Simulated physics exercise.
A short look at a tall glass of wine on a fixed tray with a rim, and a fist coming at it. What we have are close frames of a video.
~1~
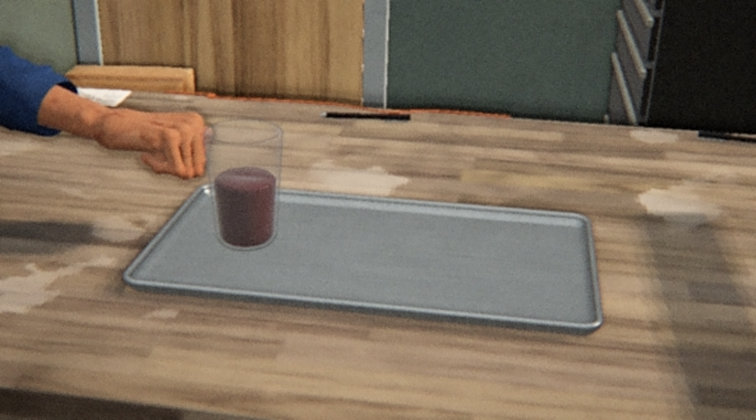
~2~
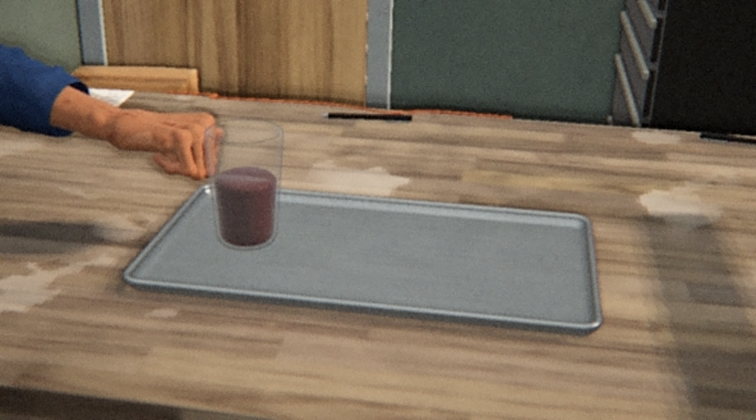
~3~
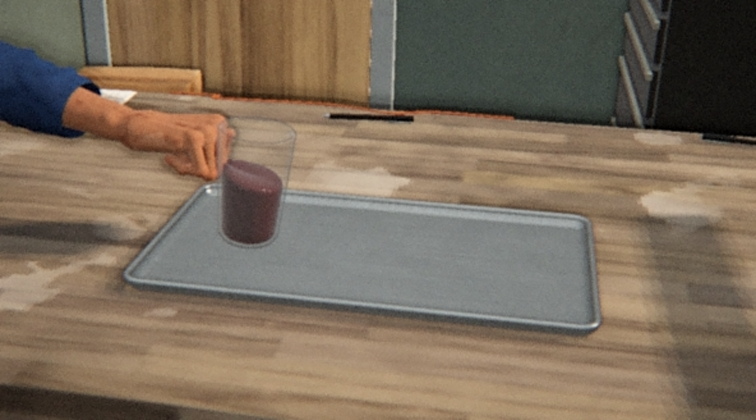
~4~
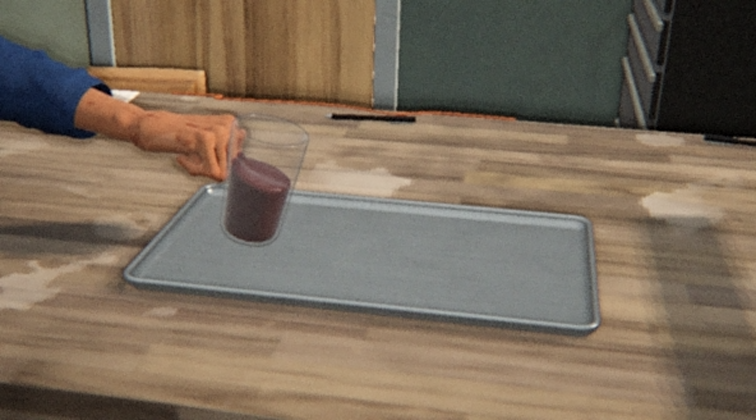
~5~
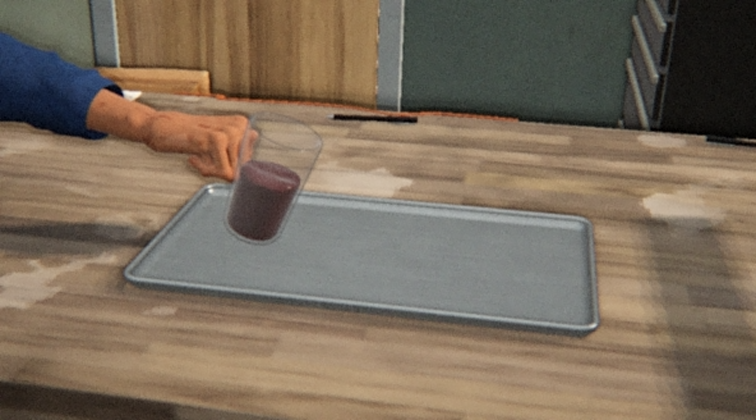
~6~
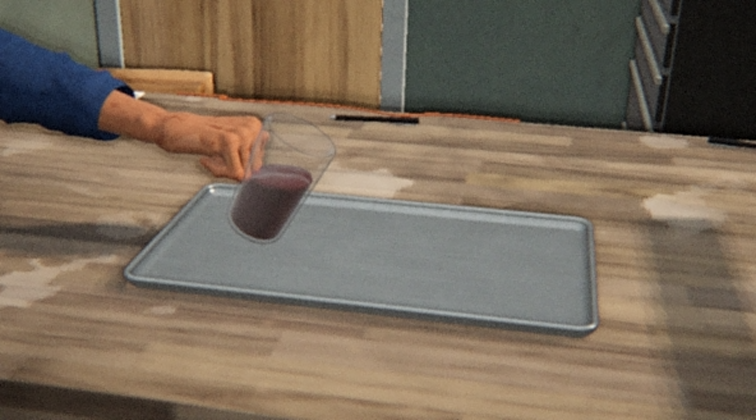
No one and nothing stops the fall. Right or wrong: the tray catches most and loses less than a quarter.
Wrong.
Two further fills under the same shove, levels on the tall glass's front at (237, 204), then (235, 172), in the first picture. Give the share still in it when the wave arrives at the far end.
Near 40 in a hundred, then near 40 in a hundred.
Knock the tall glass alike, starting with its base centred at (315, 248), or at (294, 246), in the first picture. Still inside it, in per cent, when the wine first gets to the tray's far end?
Lab note - try 1 about 60 %, try 2 about 50 %.
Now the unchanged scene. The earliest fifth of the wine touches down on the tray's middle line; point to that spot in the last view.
Roughly at pixel (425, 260) in the last picture.
A moment on, the tall glass lies on its side and 100 per cent is in the glass, 0 on the tray and 0 above or beyond its rim.
Next, the tall glass lies on its side and 71 per cent is in the glass, 18 on the tray and 11 above or beyond its rim.
Then the tall glass lies on its side and 38 per cent is in the glass, 58 on the tray and 5 above or beyond its rim.
Later the tall glass lies on its side and 19 per cent is in the glass, 43 on the tray and 38 above or beyond its rim.
Finally, 61 per cent is held by tray and glass, 39 is off the tray.
